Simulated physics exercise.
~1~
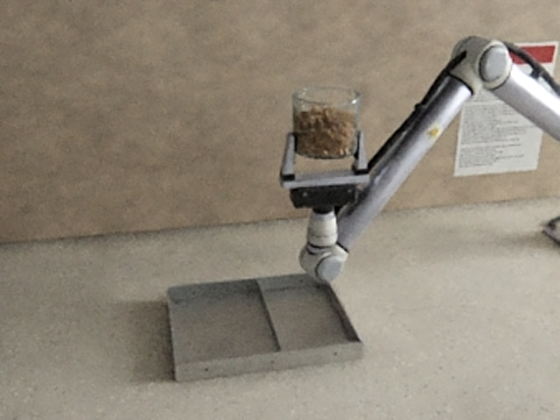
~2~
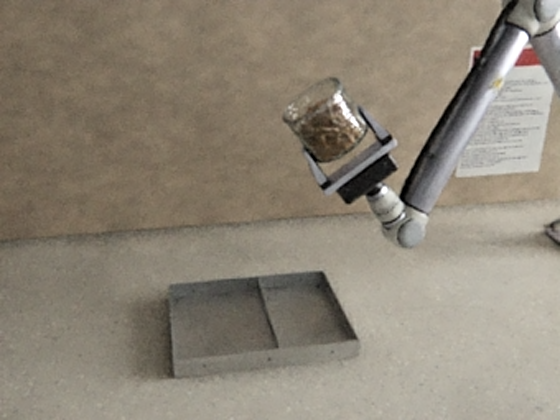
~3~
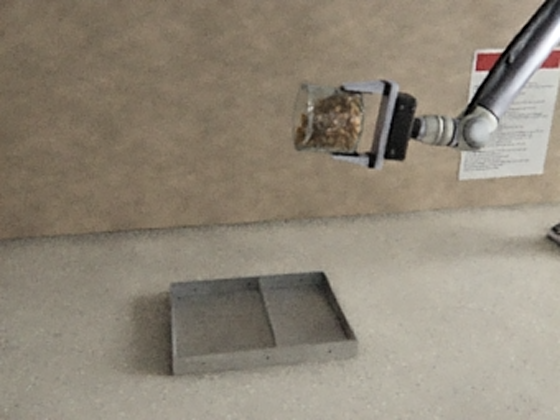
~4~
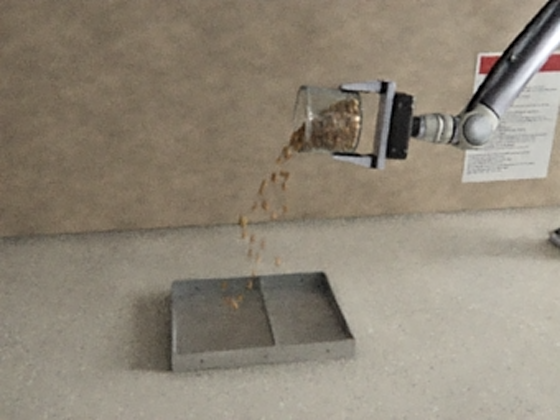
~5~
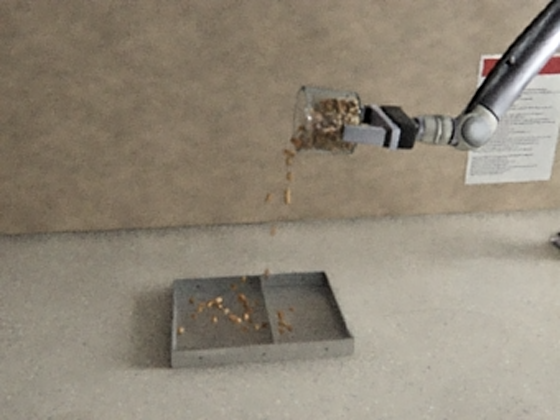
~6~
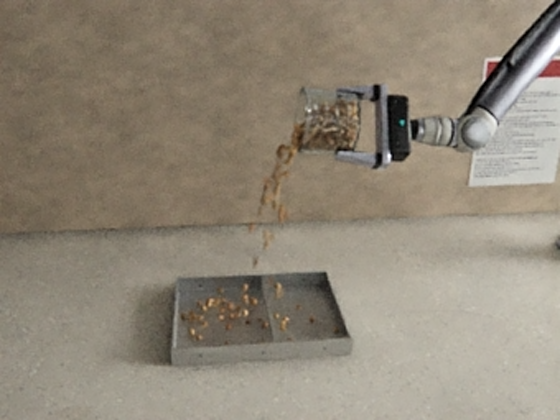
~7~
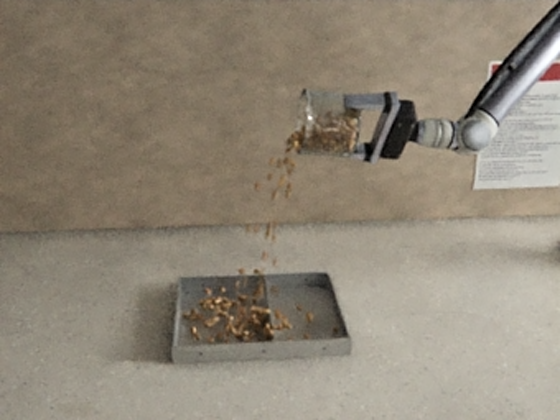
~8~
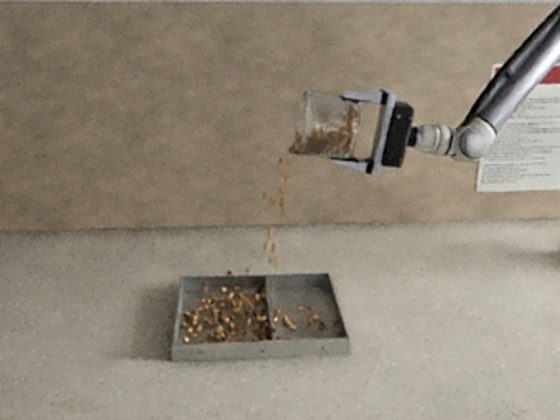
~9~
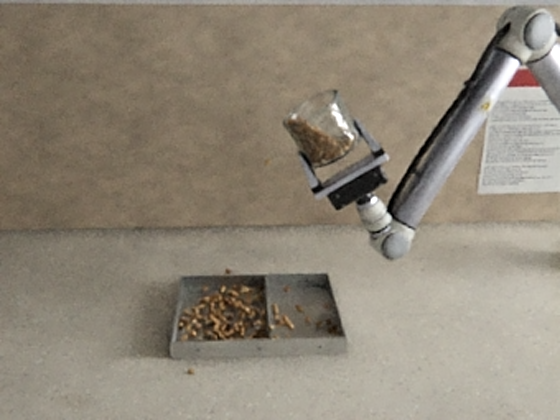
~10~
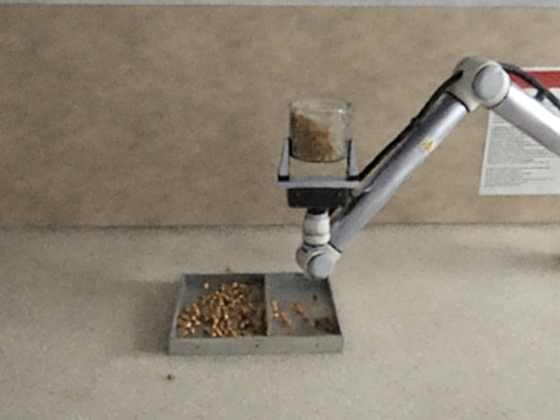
A robot arm tipped a clear tumbler of dried beans onto its side and spilled a stream into the divided grey tray below, mostly into the left part, then turned the tumbler upright with a good share of the beans still inside.
